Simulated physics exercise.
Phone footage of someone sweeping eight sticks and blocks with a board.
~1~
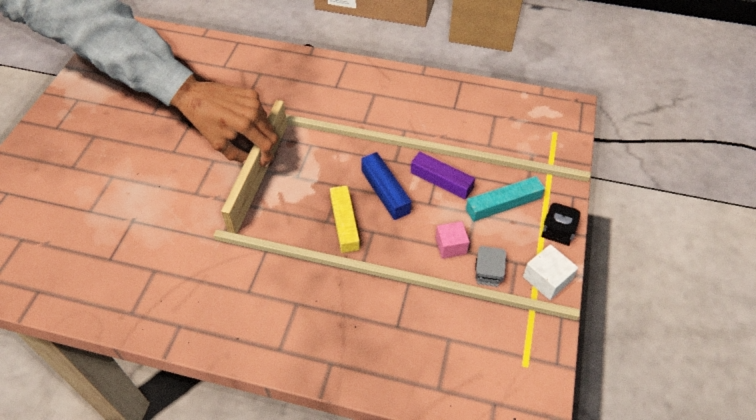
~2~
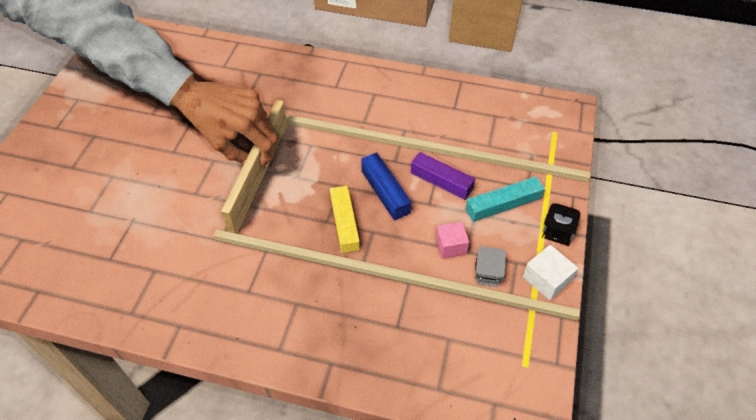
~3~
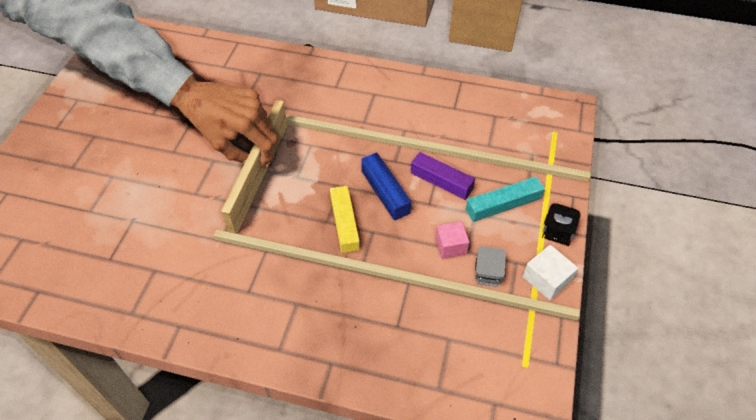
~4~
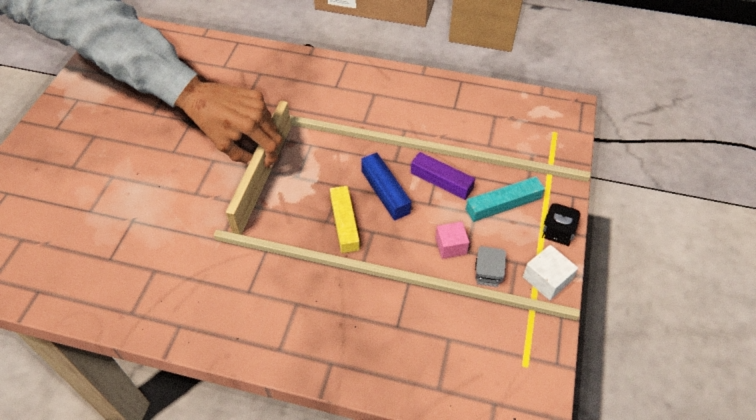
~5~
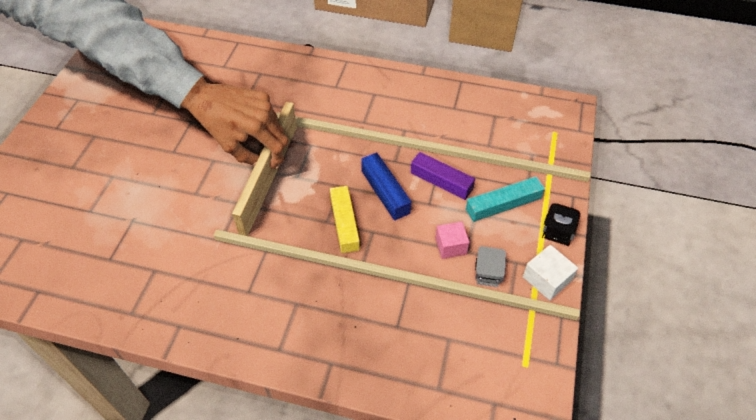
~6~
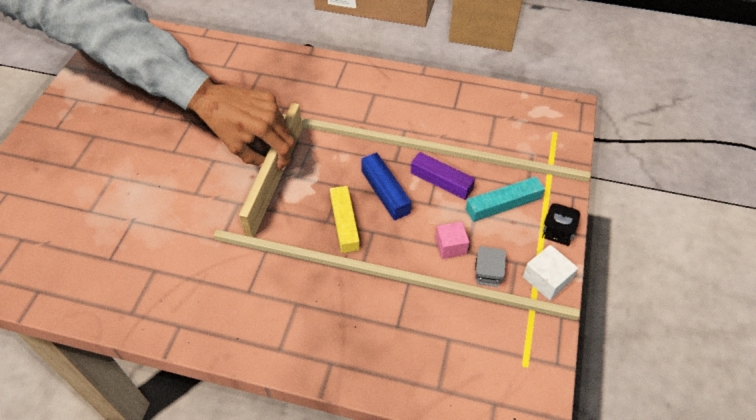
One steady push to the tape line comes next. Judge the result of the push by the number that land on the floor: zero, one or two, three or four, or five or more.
The number that land on the floor is three or four.
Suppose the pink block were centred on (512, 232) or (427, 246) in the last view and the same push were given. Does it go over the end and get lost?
The pink block would drop away in the first case and stay in place in the second.
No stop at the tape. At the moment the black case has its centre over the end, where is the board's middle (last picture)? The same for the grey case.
Roughly (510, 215); roughly (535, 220).
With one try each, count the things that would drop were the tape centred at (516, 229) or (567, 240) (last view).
Well, you'd get 2 the first time and 7 the second time.
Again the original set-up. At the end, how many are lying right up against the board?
Count recorded: 3.
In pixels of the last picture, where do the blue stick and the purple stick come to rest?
In order, first (568, 224), then (578, 197).
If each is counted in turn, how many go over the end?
Count of fallen: 4.
Early on, none off yet; black case at rest near (561, 225); white block at rest near (550, 273); turquoise bar at rest near (505, 199).
Finally, the number that fall off is three or four; lost, grey case, turquoise bar, white block and black case.
